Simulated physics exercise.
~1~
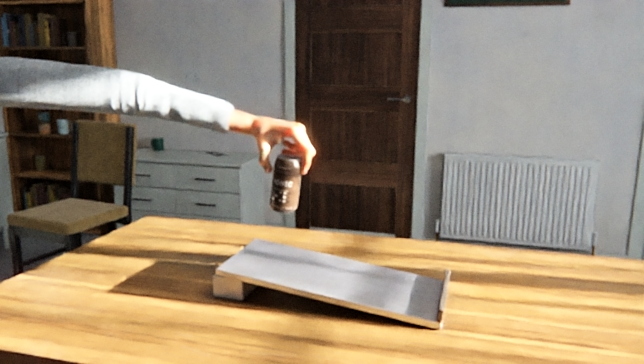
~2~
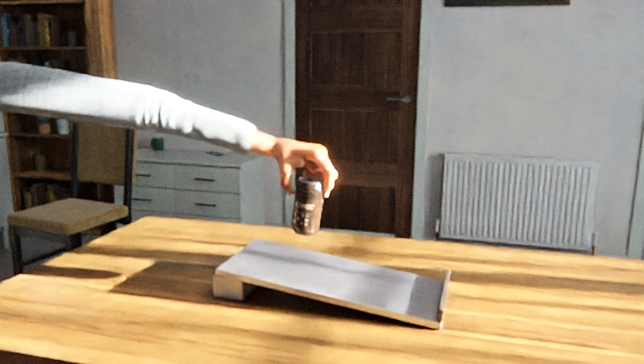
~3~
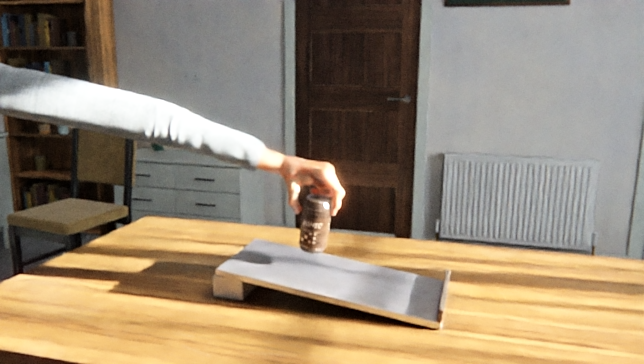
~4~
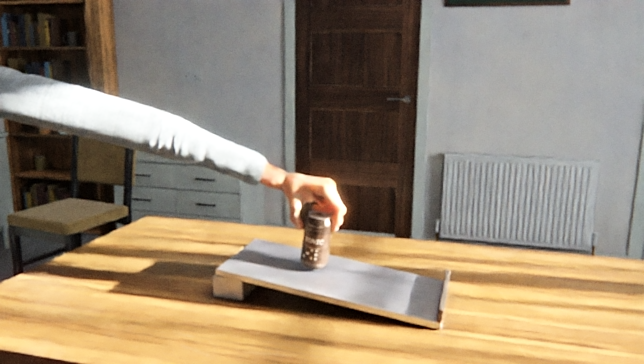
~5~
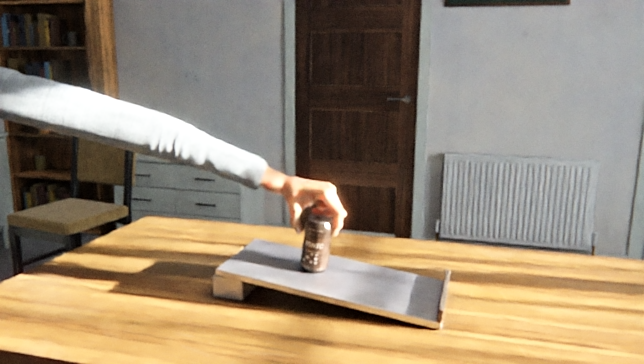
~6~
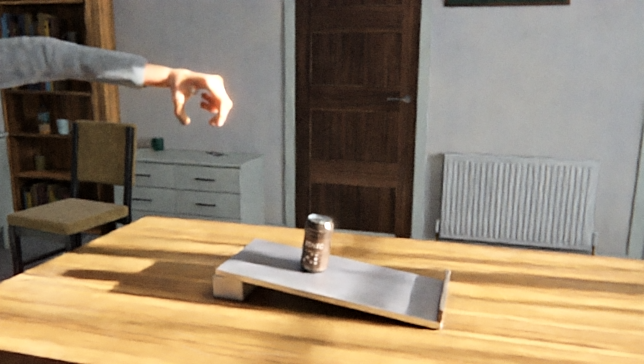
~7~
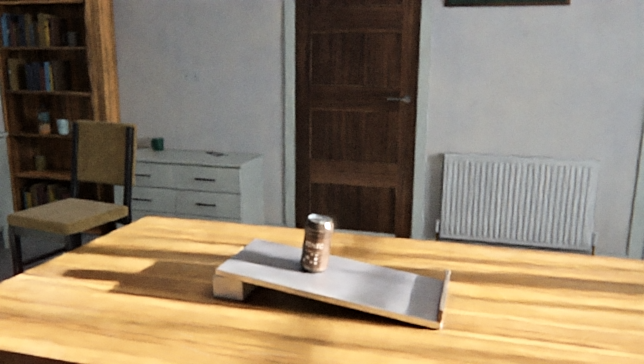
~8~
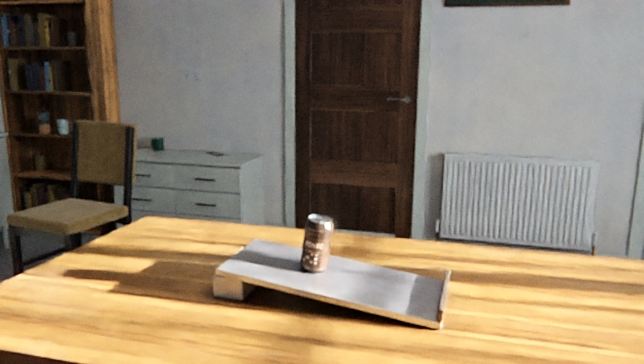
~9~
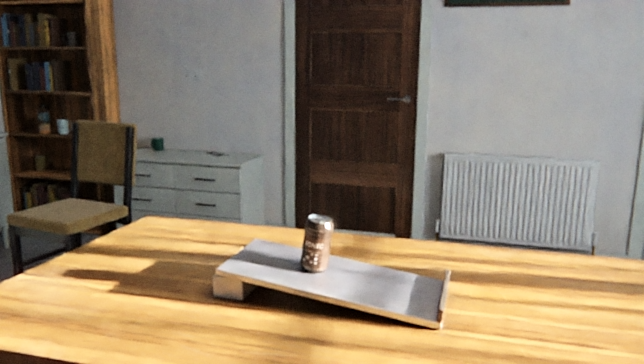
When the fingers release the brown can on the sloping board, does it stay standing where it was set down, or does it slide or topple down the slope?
It stays standing upright on the sloping board, in the same spot where the hand set it down.
